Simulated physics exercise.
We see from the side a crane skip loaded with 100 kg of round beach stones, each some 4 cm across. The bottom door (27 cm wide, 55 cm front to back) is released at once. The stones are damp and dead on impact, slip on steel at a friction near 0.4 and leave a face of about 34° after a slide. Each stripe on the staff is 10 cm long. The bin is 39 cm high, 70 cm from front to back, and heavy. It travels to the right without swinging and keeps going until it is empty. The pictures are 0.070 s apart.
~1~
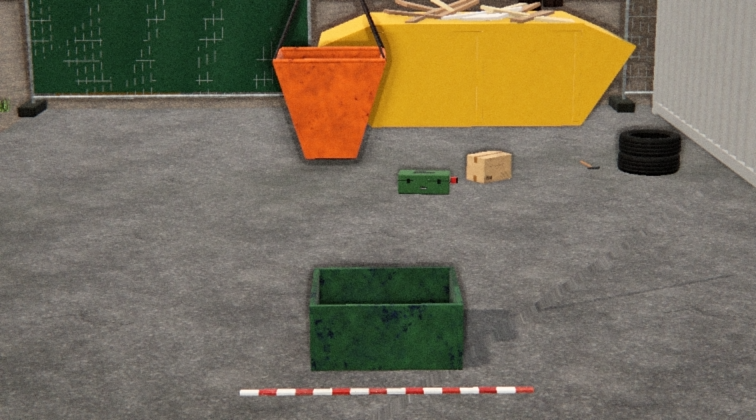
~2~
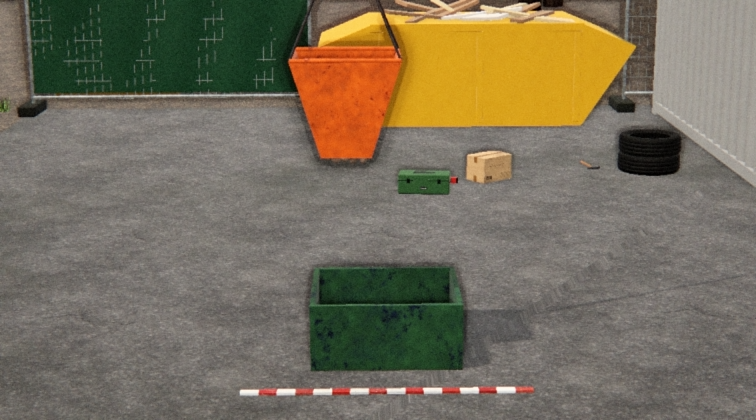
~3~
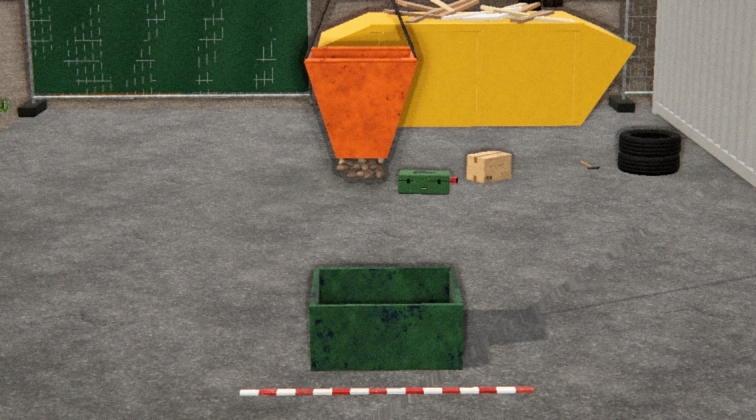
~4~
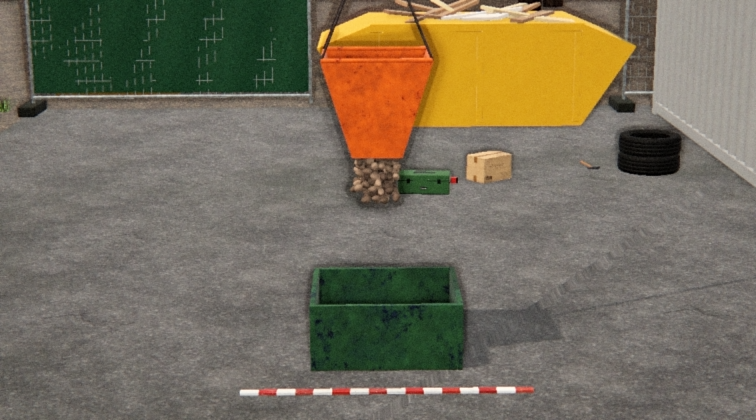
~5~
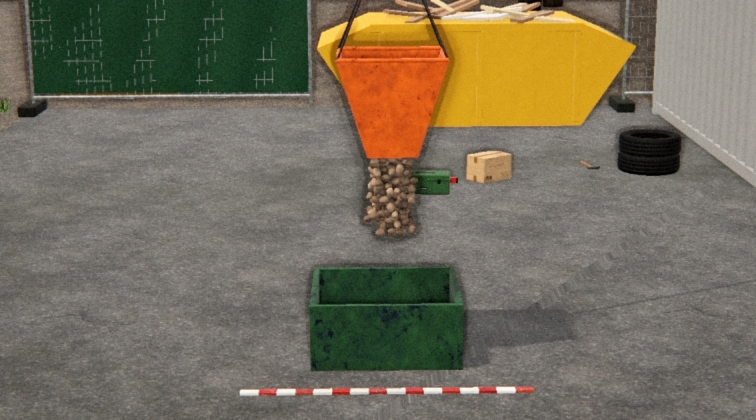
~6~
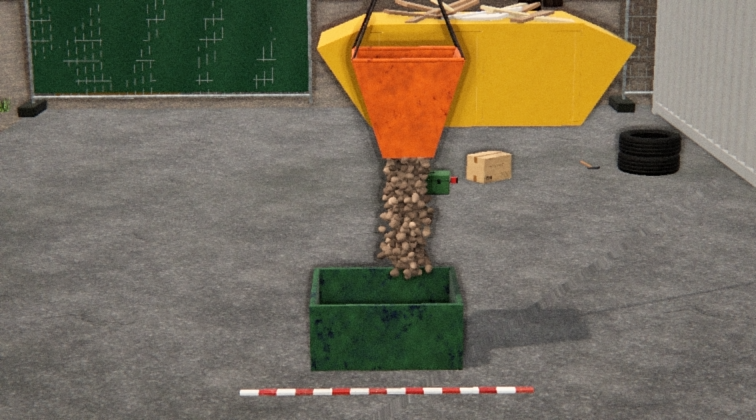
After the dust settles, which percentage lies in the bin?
Some 55 per cent of it.
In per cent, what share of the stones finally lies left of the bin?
Near 0 in a hundred.
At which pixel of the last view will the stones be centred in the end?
Their middle is at about (447, 337).
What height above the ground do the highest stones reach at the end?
About 22 cm.
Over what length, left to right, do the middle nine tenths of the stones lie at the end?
About 190 cm.
Then, 0.3 s after the last picture, 0 % in the crane skip, 55 % falling or lying in the bin, 45 % falling or lying beside or right of the bin; the stones farthest right are at (518, 338).
Then, 0.8 s after the last picture, 0 % in the crane skip, 55 % falling or lying in the bin, 45 % falling or lying beside or right of the bin; the stones farthest right are at (660, 342).
Then, 1.4 s after the last picture, 0 % in the crane skip, 55 % falling or lying in the bin, 45 % falling or lying beside or right of the bin.
Then, 2.2 s after the last picture, 0 % in the crane skip, 55 % falling or lying in the bin, 45 % falling or lying beside or right of the bin.
Then, 4.2 s after the last picture, 0 % in the crane skip, 55 % in the bin, 45 % beside or right of the bin.
